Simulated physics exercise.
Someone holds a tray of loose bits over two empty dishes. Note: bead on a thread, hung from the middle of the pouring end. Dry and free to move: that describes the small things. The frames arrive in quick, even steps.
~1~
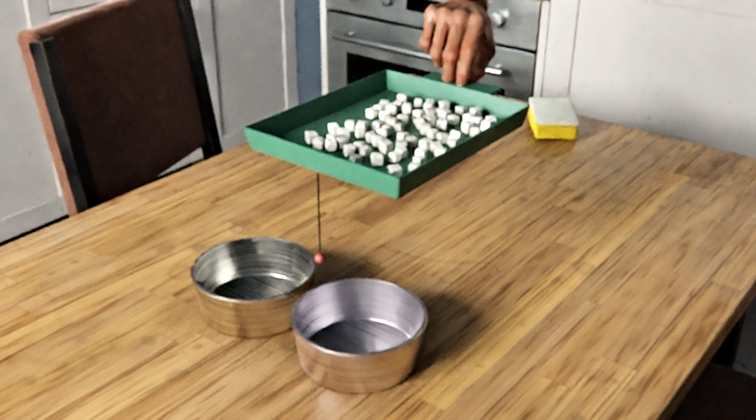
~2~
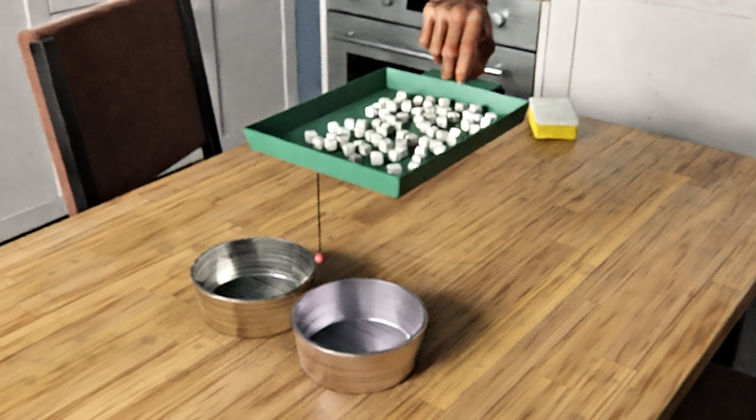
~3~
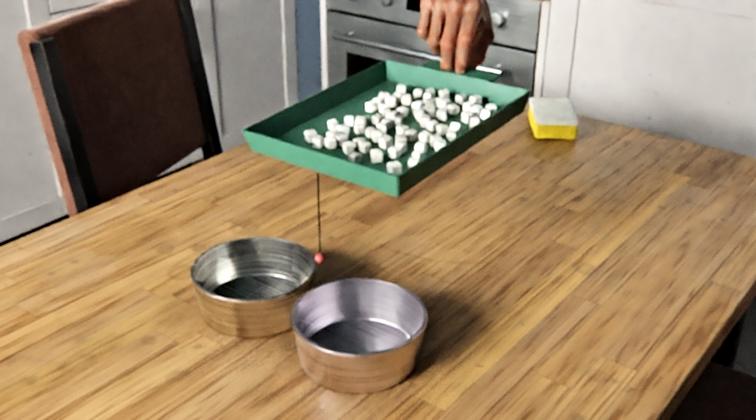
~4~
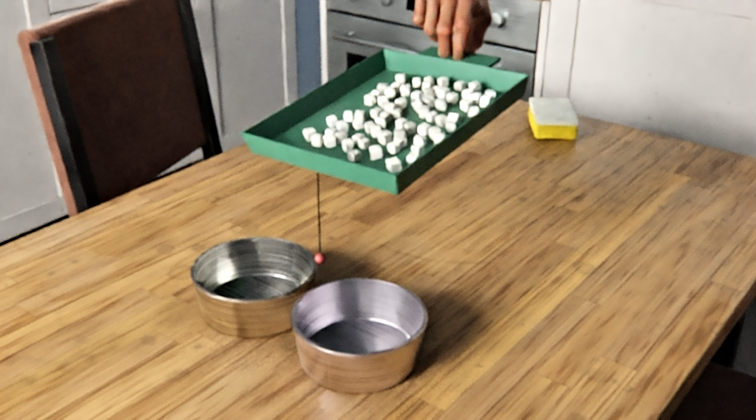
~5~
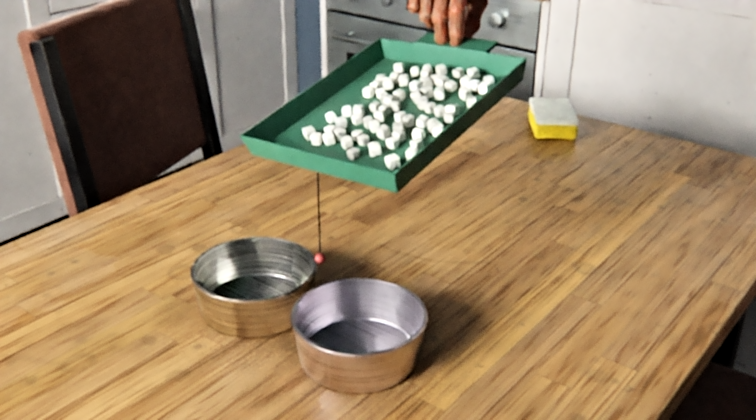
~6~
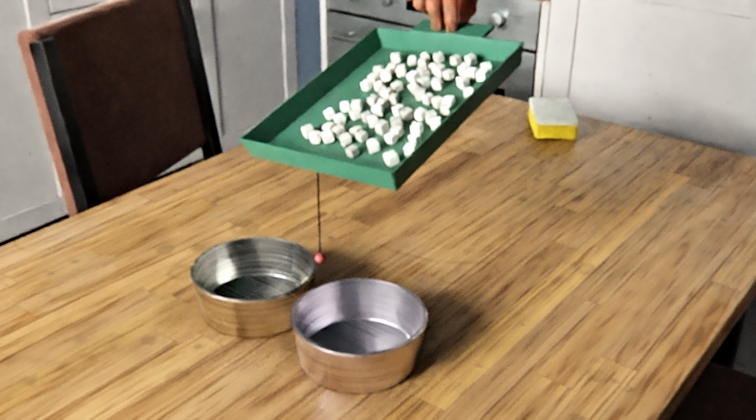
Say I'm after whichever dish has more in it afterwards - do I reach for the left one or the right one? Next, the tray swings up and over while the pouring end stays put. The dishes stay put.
The fuller one at the end is the dish on the left, no doubt.
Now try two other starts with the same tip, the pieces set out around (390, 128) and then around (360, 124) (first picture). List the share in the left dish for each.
Estimate: 70 % first, 80 % second.
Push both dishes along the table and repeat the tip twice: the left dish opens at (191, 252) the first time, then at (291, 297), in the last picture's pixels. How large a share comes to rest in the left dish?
First try: Roughly 40 per cent; second try: Roughly 40 per cent.
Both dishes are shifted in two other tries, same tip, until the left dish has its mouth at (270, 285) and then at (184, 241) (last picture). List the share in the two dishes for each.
In turn 60 and 80 in a hundred.
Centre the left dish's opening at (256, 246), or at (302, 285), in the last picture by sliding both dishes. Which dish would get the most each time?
In the first try it's the left-side dish, and in the second it's the left-side dish.
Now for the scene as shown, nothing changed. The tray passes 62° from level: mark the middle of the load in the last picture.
(303, 135).
Just after the last frame, tray tipped steeply; every one on the tray.
A moment on, tray tipped past a quarter turn; almost all on the tray; just a few in the left dish.
Further on, tray tipped past a quarter turn; the larger part in the left dish; roughly a quarter outside both.
When it is over, tray tipped past a quarter turn; not one in the right dish; the larger part in the left dish; roughly a quarter outside both.
